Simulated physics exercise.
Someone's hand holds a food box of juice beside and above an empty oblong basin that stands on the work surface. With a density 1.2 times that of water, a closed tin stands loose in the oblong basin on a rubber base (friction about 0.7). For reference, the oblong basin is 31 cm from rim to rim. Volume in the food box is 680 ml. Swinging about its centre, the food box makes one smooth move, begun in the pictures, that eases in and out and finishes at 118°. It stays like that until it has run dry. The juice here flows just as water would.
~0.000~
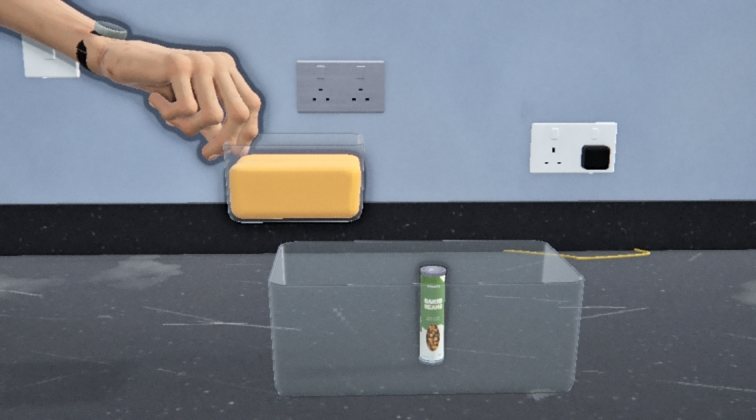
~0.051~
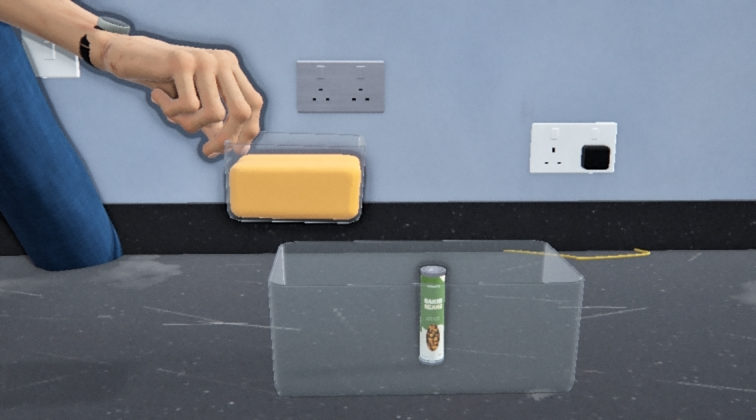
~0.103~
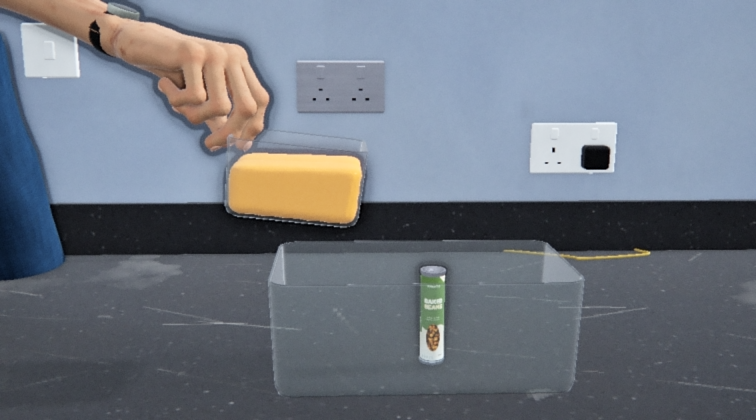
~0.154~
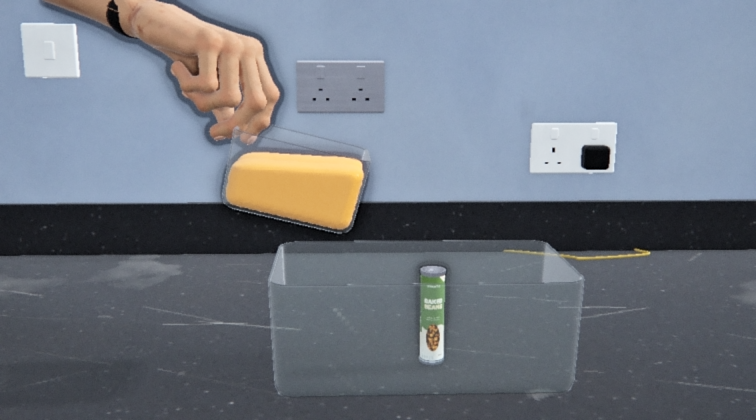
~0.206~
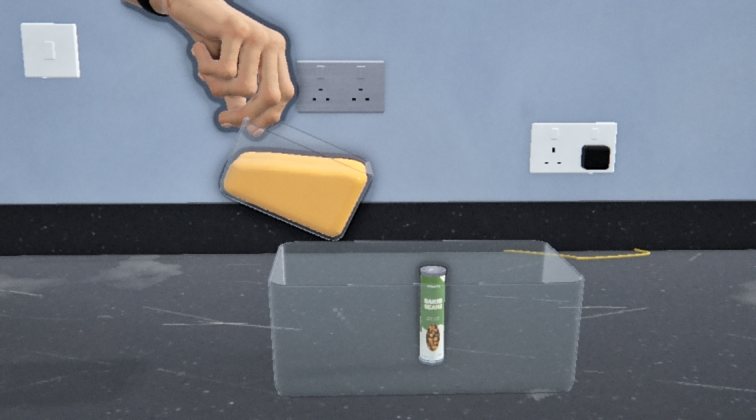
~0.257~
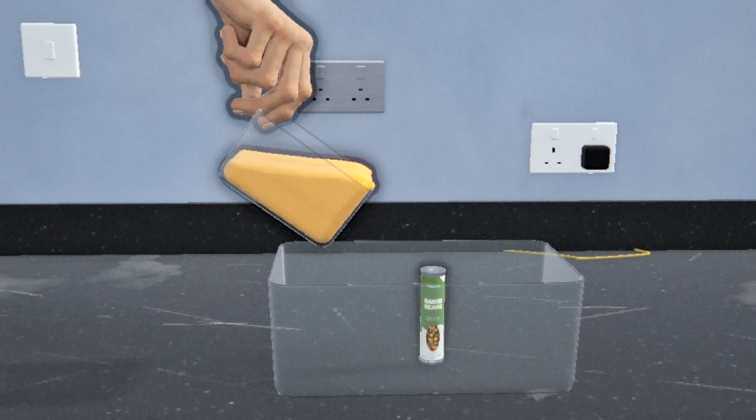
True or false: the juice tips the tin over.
True.
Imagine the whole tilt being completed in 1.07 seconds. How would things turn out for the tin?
Outcome - the tin remains standing.
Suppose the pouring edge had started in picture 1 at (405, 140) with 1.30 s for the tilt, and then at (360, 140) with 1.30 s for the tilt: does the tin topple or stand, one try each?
Try 1: Still standing; try 2: Still standing.
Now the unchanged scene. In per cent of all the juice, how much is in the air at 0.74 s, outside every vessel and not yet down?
2 per cent, roughly.
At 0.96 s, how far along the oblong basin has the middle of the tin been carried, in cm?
Roughly 7 cm.
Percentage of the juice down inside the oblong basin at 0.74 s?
Roughly 96 %.
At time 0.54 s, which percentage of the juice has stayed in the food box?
About 18 per cent.
By 0.54 s the tilt is 104° and 17 per cent is still to pour; the tin stands where it began.
By 0.74 s the tilt is 118° and 2 per cent is still to pour; the tin leans 18°.
By 0.96 s the tilt is 118° and 0 per cent is still to pour; the tin lies on its side.
By 1.19 s the tilt is 118° and 0 per cent is still to pour; the tin lies on its side.
At rest the tin lies on its side.
